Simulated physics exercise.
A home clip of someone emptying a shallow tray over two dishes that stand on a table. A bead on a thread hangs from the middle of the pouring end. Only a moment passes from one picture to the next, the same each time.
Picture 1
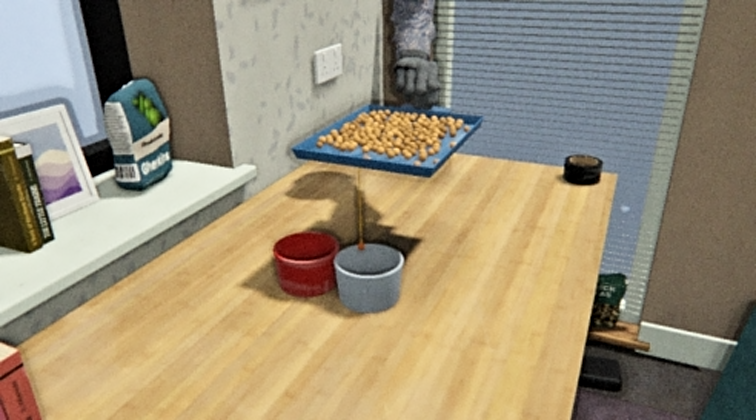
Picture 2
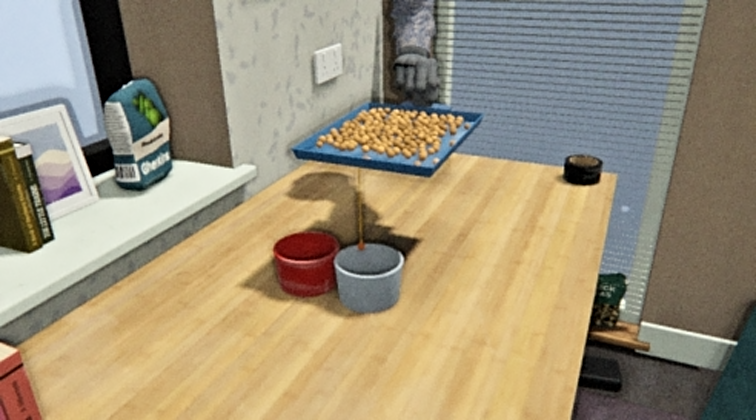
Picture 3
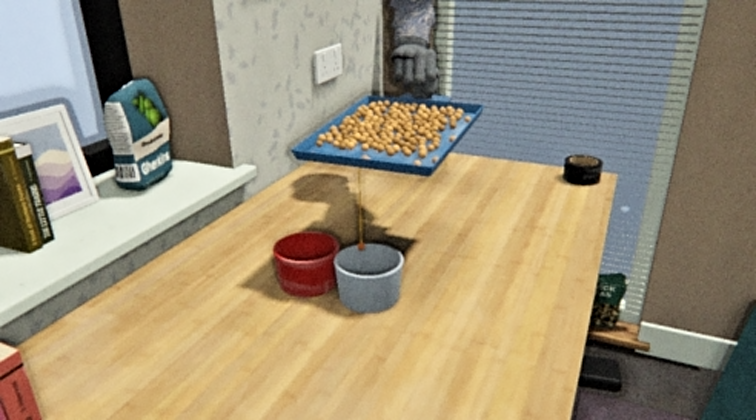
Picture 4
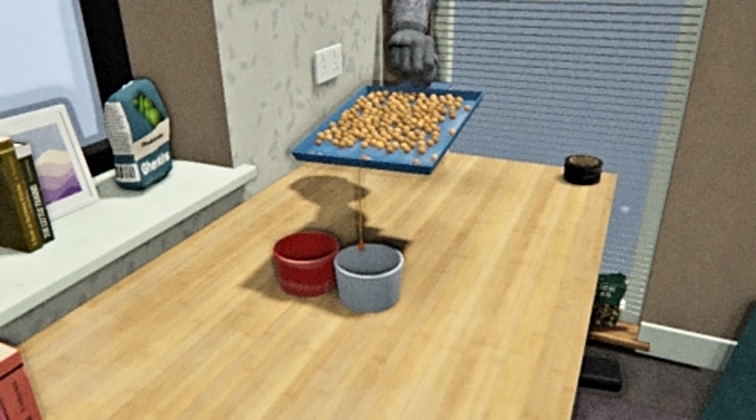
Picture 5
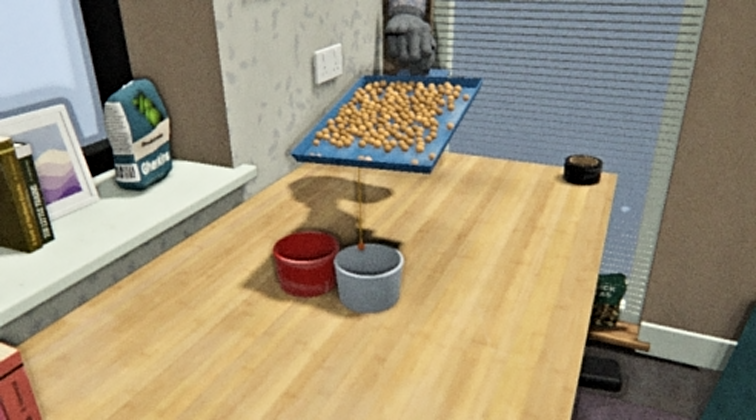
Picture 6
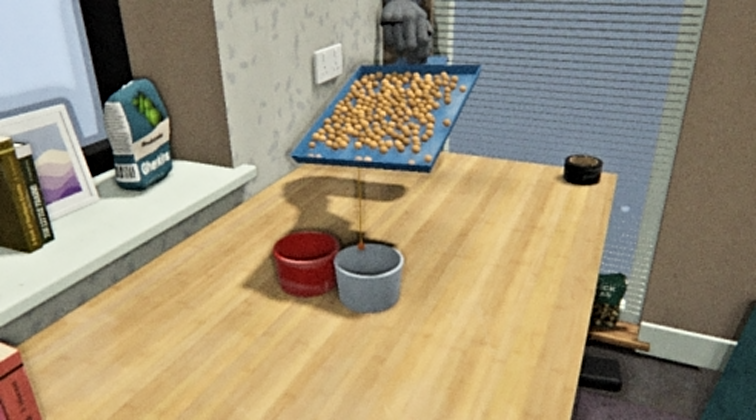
A blue tray spread with small round tan beads is held above a light wooden table in a room, seen from a raised, unmoving viewpoint. Below it, a red dish stands left of a grey one, with a thread hanging above them, a windowsill at left and blinds behind. A grey-gloved hand lifts the tray's far edge, steepening its slant, and the beads shift slightly toward the near edge.
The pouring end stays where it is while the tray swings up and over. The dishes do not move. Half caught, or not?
Together they catch less than half.
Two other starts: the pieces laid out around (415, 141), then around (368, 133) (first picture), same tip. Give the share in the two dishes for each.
First some 30, then 20 per cent.
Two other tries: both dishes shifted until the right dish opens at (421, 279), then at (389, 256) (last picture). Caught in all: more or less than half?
The first try: The smaller part. The second: The smaller part.
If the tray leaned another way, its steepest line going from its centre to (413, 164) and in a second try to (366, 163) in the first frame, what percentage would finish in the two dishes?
Roughly 0 per cent, and 10 per cent.
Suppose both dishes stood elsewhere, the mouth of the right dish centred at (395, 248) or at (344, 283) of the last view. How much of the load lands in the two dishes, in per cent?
Roughly 0 per cent, and 60 per cent.
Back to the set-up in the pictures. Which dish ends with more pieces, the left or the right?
Fuller: The left dish.
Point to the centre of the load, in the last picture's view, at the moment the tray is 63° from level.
Roughly at (330, 162).
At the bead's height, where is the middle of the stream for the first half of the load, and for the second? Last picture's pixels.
At about (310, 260), then at (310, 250).
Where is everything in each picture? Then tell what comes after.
In the first frame, corners of the pouring end at (296, 147) and (430, 166), level; middle of the load at (394, 133), round wooden beads; left dish at (291, 276); right dish at (355, 291); bead on its thread at (361, 246).
In the second frame, corners of the pouring end at (296, 148) and (430, 166), level; middle of the load at (394, 131).
In the third frame, corners of the pouring end at (296, 149) and (430, 165), tipped barely, lowest at the left corner; middle of the load at (394, 127).
In the fourth frame, corners of the pouring end at (295, 150) and (429, 164), tipped a little, lowest at the left corner; middle of the load at (393, 120).
In the fifth frame, corners of the pouring end at (295, 152) and (429, 164), tipped a little, lowest at the left corner; middle of the load at (390, 114), a small part on the move.
In the sixth frame, corners of the pouring end at (294, 154) and (428, 163), tipped clearly, lowest at the left corner; middle of the load at (386, 110), nearly all on the move; left dish at (291, 276); right dish at (355, 291).
Soon, tray tipped steeply; about two thirds on the tray; a stray few in the right dish; a stray few in the left dish; a small part outside both; about a quarter in the air.
A while on, tray tipped past a quarter turn; a stray few on the tray; a small part in the right dish; about a quarter in the left dish; about two thirds outside both; a small part in the air.
Towards the end, tray tipped past a quarter turn; a small part in the right dish; about a quarter in the left dish; about two thirds outside both.
Finally, tray tipped past a quarter turn; a small part in the right dish; about a quarter in the left dish; about two thirds outside both.
